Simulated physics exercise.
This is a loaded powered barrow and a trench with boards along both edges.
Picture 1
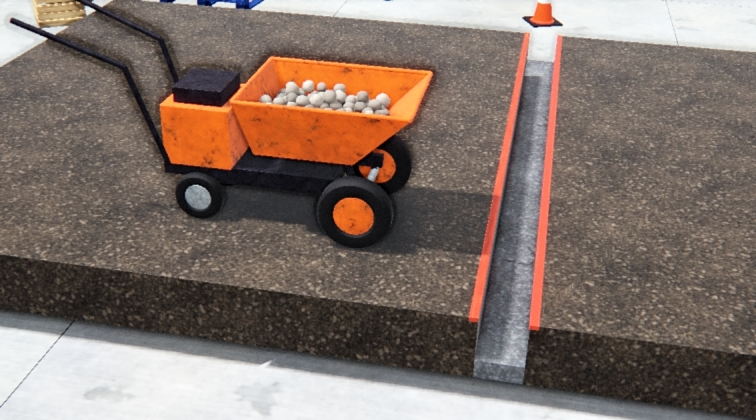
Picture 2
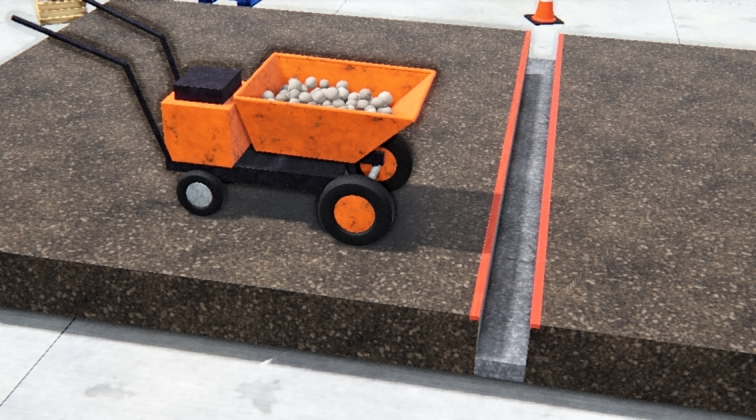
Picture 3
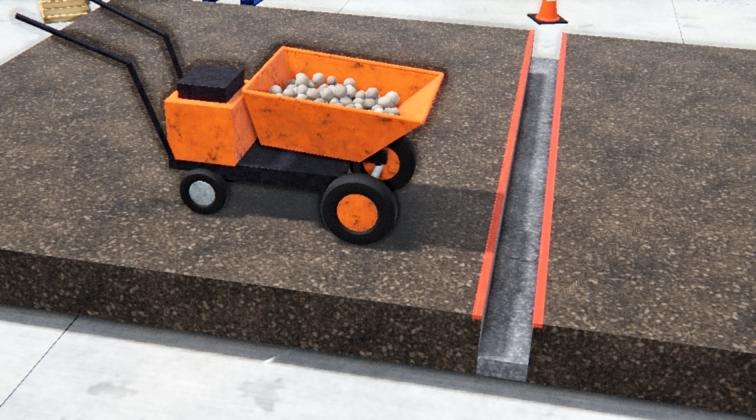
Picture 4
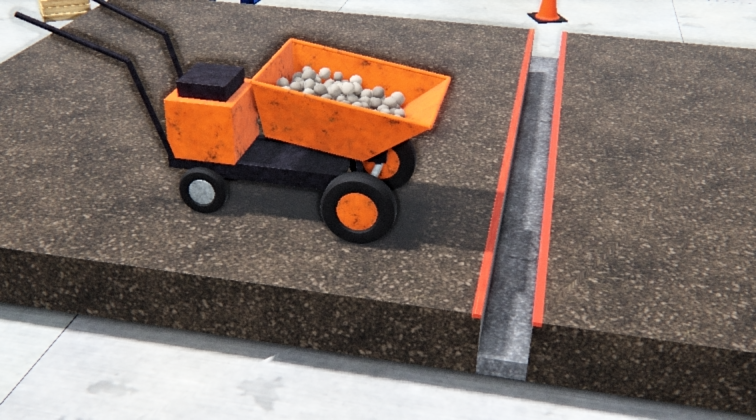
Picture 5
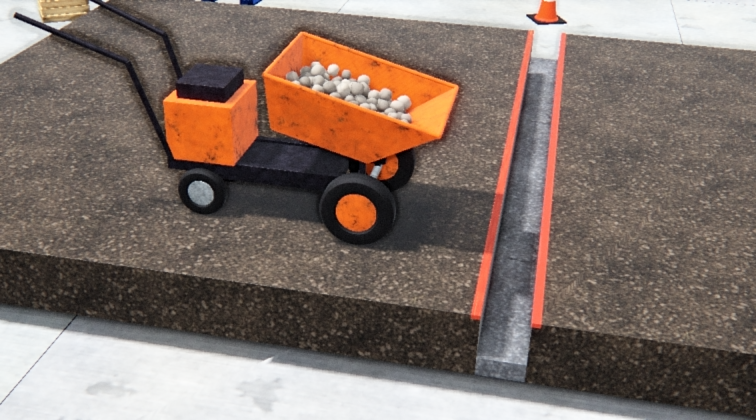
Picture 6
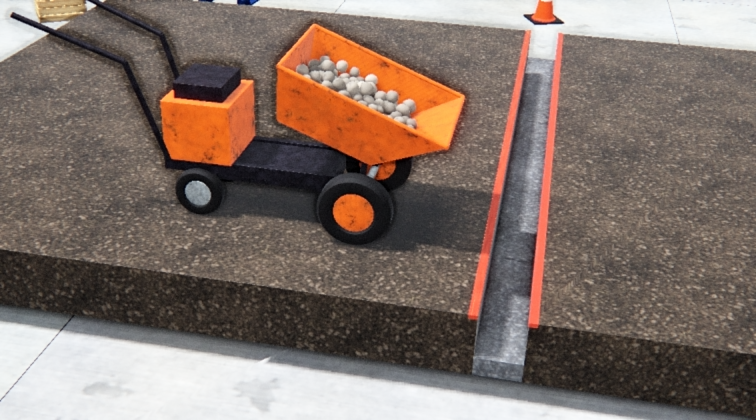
The orange skip of a powered barrow, loaded with pale pebbles, tilted gradually forward to the right, its back end rising, while the wheels stayed in place beside a narrow trench edged with red boards.
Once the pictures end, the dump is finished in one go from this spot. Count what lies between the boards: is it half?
Between the edges lies over half of the load.
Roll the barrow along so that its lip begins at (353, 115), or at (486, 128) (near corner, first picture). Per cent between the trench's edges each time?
In turn 20 and 0 in a hundred.
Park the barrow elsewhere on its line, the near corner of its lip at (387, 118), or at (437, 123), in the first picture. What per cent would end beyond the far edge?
The first gives 0 %, the second 10 %.
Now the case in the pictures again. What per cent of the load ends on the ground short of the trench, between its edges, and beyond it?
In per cent, short 5, between 80 and beyond 5.
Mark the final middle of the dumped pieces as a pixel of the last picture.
At about (514, 255).
Soon, skip tipped steeply; all in the skip.
A while on, skip tipped right over; about two thirds in the skip; a small part short of the trench; about a third in or heaped over the trench.
Towards the end, skip tipped right over; a small part in the skip; a small part short of the trench; most in or heaped over the trench; a small part beyond it.
Finally, skip tipped right over; a small part in the skip; a small part short of the trench; most in or heaped over the trench; a small part beyond it.
